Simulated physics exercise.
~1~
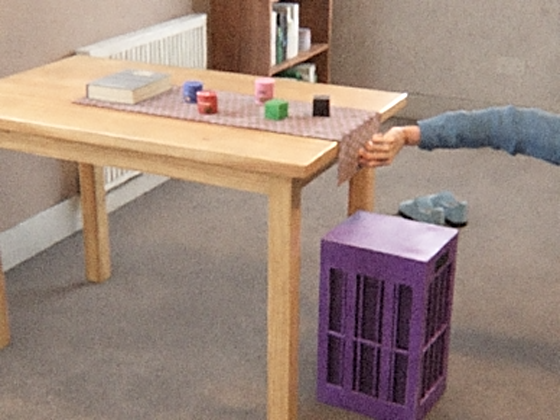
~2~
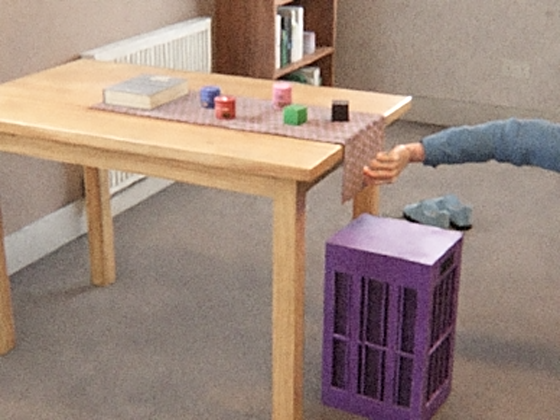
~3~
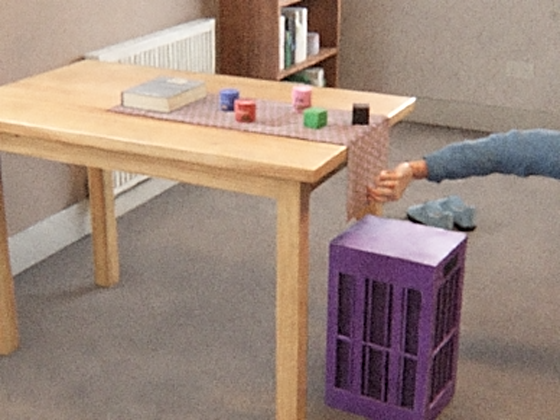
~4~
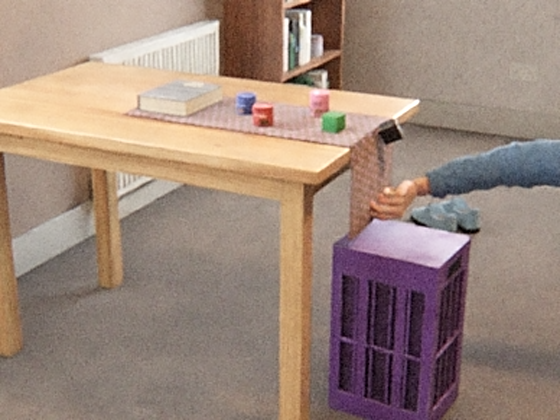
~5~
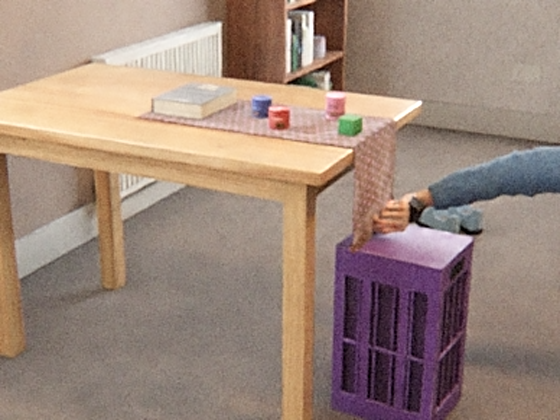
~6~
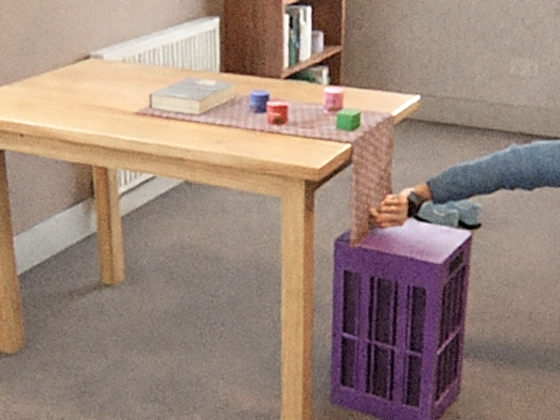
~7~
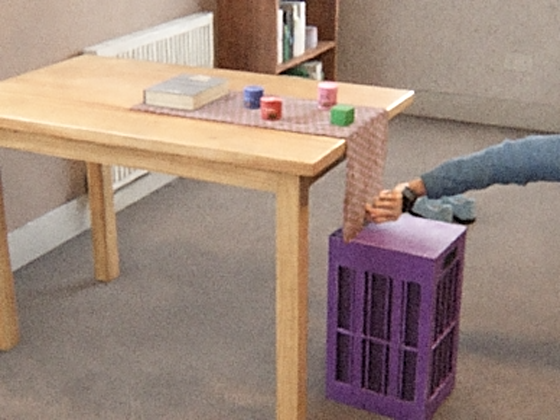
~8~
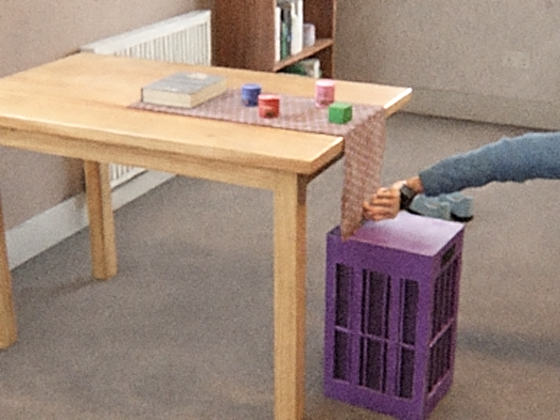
Room with a wooden table, a hand drawing a patterned runner down to a purple crate, the black cube toppling off the edge.
